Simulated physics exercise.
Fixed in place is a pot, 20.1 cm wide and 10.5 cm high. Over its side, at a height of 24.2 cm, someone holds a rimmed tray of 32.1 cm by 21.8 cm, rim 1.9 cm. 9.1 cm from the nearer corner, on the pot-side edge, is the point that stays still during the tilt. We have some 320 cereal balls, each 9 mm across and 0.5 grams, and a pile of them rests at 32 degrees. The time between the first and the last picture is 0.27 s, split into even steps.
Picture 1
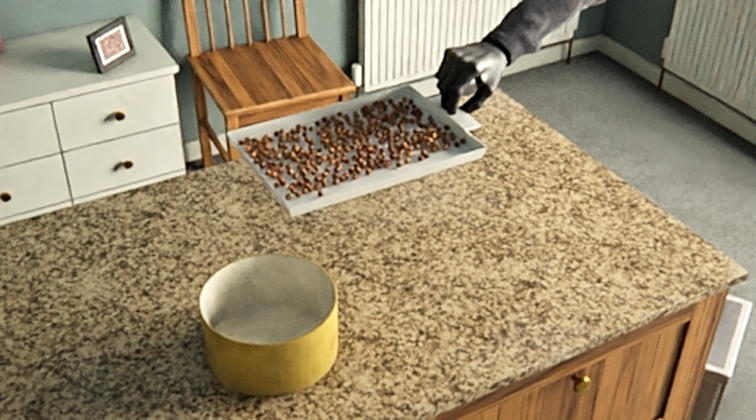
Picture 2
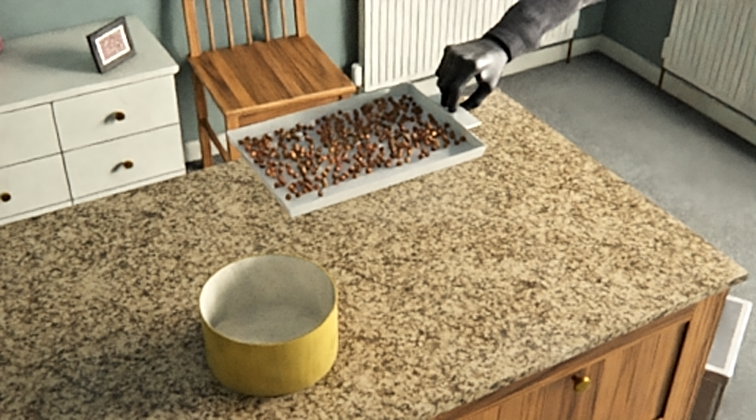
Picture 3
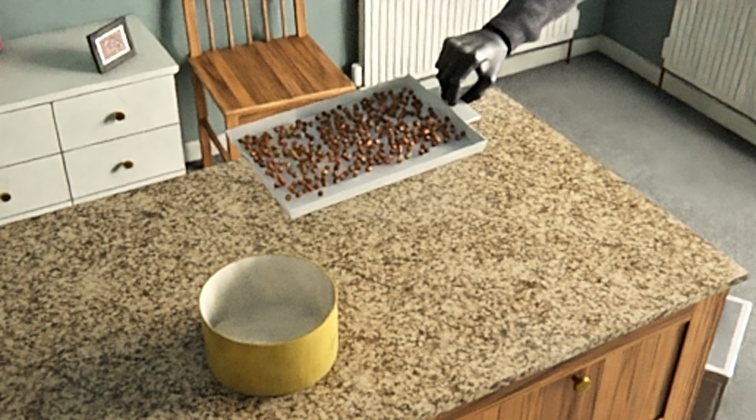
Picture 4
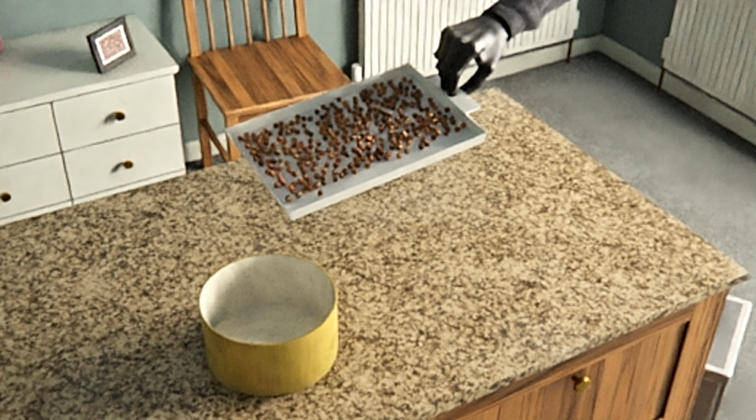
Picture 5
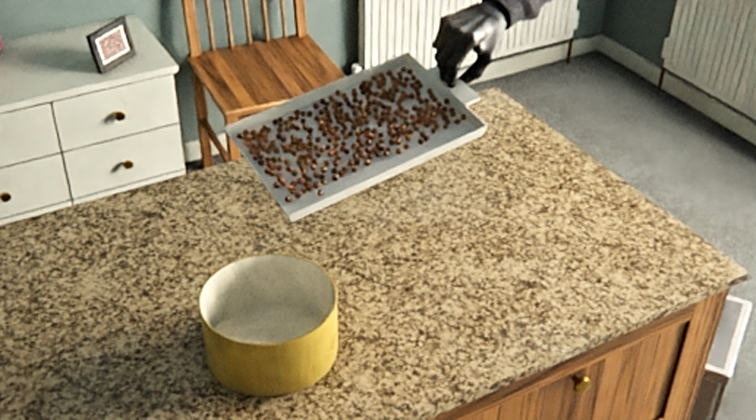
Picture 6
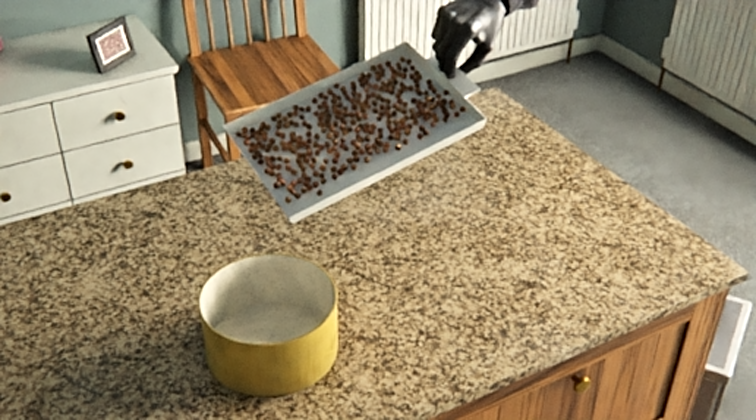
Gloved hand gradually raising the far side of a rimmed tray of small brown balls above a speckled counter, near a yellow pot.
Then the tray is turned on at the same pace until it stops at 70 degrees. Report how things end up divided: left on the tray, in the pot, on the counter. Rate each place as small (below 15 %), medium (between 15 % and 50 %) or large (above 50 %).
Tray - large; pot - medium; counter - small.
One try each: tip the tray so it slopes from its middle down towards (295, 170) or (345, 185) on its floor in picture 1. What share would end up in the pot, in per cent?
About 5 and 10 per cent.
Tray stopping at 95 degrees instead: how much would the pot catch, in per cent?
I'd put it at close to 100 per cent.
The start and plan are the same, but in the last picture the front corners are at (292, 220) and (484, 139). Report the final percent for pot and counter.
Final per cent - pot 5, counter 5.
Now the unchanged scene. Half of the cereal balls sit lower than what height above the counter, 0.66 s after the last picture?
Around 28 cm up.
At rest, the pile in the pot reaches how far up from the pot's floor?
It gets to about 1.5 cm.
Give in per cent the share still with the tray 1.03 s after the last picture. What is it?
Roughly 75 per cent.
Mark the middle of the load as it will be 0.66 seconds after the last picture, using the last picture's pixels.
(298, 174) or thereabouts.
Then, 0.40 s after the last picture, tilt 42 degrees; the tray holds 100 %, the pot 0 %.
Then, 0.66 s after the last picture, tilt 59 degrees; the tray holds 95 %, the pot 0 %.
Then, 1.03 s after the last picture, tilt 70 degrees; the tray holds 75 %, the pot 20 %.
In the end, tray 65 %, pot 35 %, counter 0 %.
